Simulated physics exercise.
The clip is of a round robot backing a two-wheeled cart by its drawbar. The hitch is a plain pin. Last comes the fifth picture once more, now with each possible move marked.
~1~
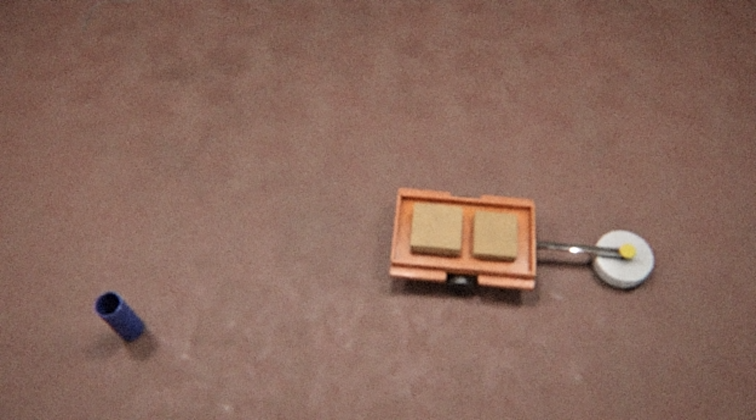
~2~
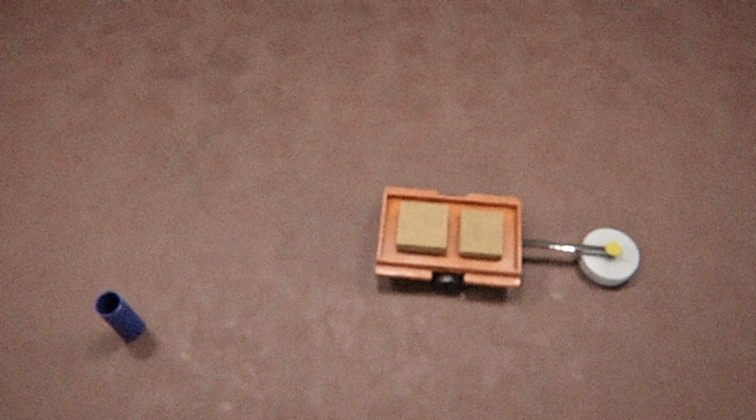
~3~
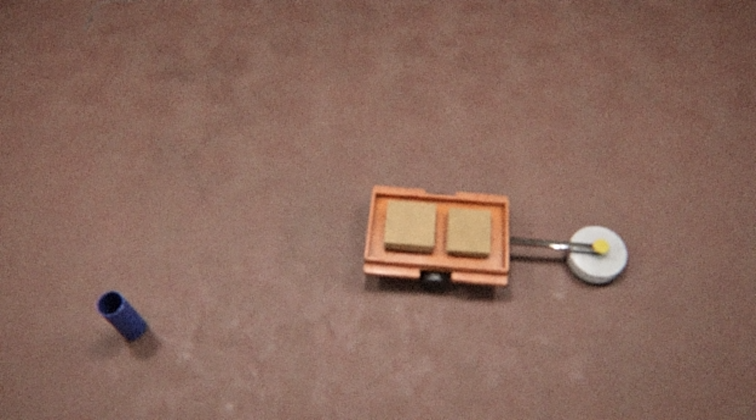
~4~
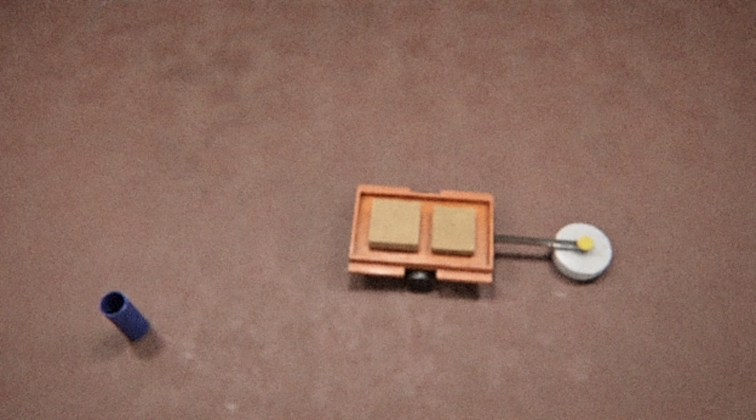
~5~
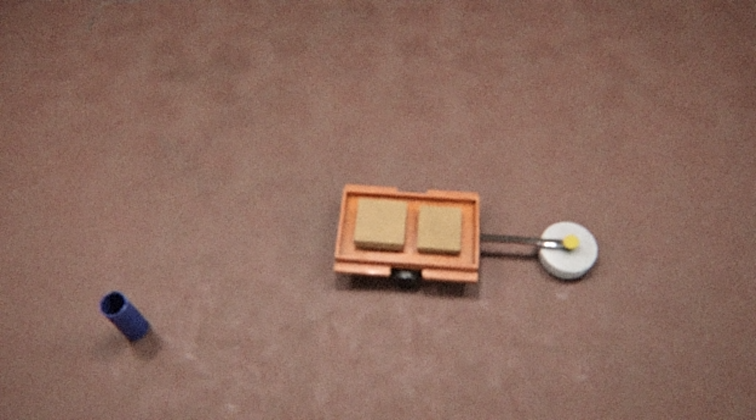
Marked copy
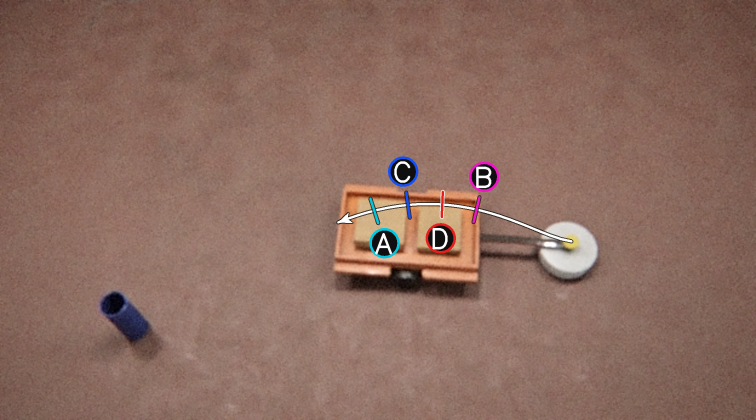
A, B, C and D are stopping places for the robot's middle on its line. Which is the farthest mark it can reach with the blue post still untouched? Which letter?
Mark A.
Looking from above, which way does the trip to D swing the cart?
Anticlockwise.
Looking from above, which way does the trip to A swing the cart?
Anticlockwise.
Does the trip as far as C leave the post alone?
For that mark, yes.
On the marked copy, A at (374, 211); B at (477, 210); C at (408, 205); D at (442, 204); the route from (572, 241) via (449, 205) to (338, 222).
With A. Early on, robot (501, 225), cart (344, 230).
Further on, robot (431, 211), cart (277, 241).
At the end, robot (375, 218), cart (219, 257); nothing has been touched.
As for the rest, B is safe but short; C is safe but short; D is safe but short.
